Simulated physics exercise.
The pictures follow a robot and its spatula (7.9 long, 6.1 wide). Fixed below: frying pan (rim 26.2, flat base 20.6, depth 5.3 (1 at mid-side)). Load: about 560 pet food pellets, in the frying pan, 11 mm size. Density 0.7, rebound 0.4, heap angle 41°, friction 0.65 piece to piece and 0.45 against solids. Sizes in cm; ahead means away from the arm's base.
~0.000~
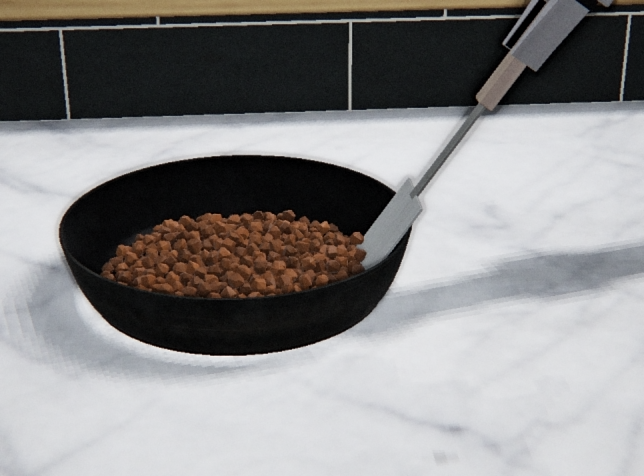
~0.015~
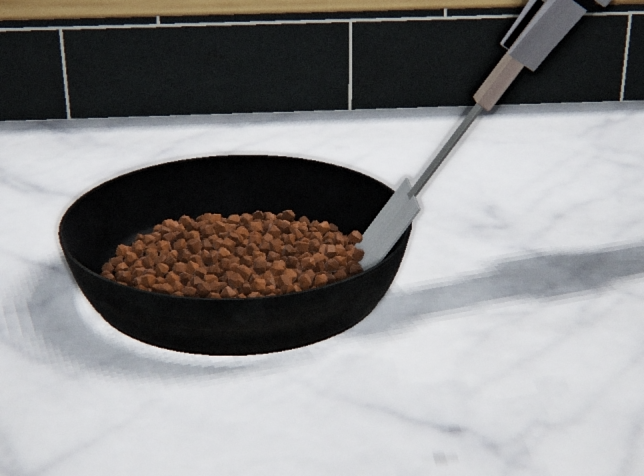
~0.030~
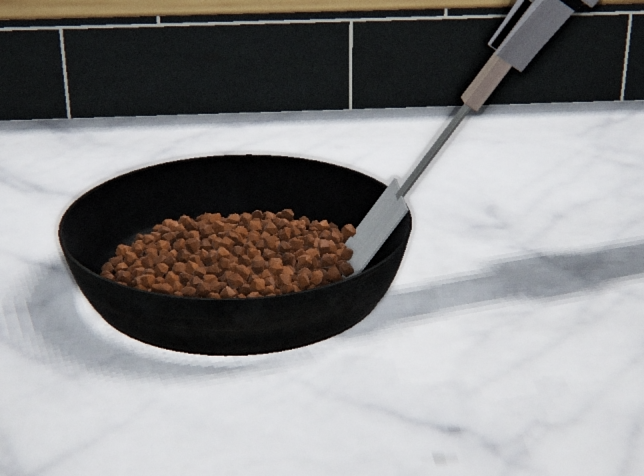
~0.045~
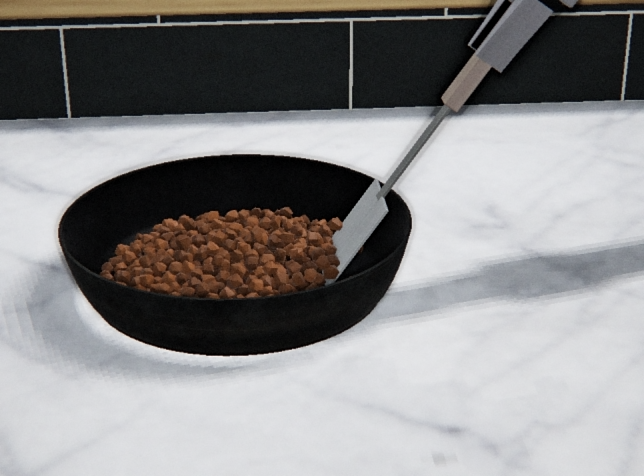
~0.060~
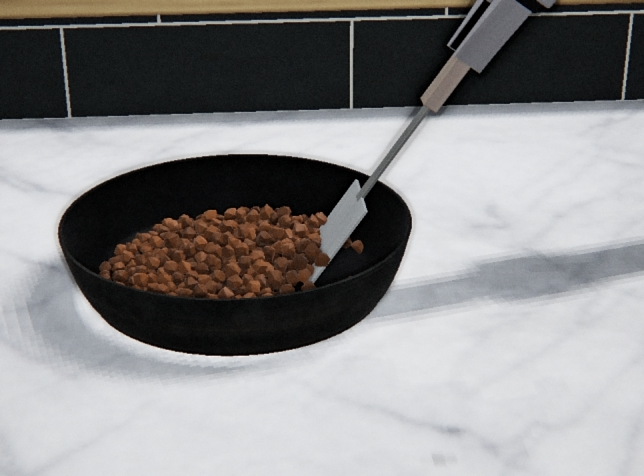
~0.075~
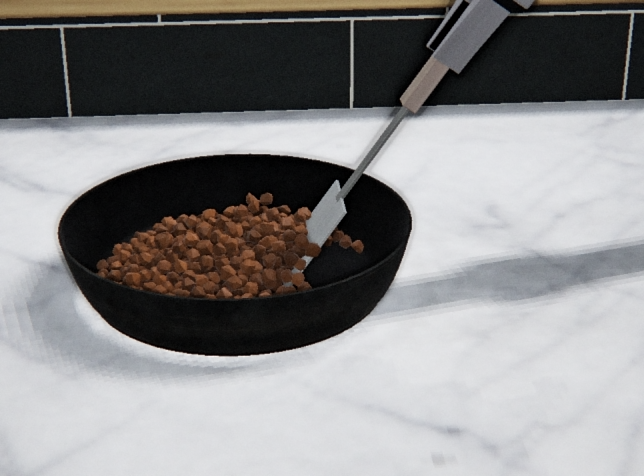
A robot arm pushes a spatula leftward through brown pellets in a black frying pan.
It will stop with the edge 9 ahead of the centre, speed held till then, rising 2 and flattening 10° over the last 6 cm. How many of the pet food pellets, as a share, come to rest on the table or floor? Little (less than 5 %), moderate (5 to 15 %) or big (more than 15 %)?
Share on the table or floor: Moderate (5 to 15 %).
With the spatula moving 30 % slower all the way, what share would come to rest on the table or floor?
In that case some 5 per cent.
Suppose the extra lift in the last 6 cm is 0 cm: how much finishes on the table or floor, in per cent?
Some 0 per cent.
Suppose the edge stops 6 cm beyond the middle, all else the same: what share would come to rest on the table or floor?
Then about 0 per cent.
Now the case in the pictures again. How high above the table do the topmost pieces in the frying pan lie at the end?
Some 6.5 cm.
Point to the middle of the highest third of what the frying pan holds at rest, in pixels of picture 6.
Around (110, 246).
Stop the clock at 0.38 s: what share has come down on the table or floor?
About 8 per cent.
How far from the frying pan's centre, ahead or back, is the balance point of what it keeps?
Some 4.0 cm ahead.
After 0.12 s, sloping 55°, highest piece 7 above the table; 555 in the frying pan.
After 0.16 s, sloping 52°, highest piece 7 above the table; 555 in the frying pan.
After 0.38 s, sloping 45°, highest piece 6 above the table; 505 in the frying pan, 47 on the table or floor, 3 on the blade or in flight.
After 1.42 s, sloping 45°, highest piece 6 above the table; 505 in the frying pan, 50 on the table or floor.
In the end, 505 in the frying pan, 50 on the table or floor. That is 9 % on the table or floor.
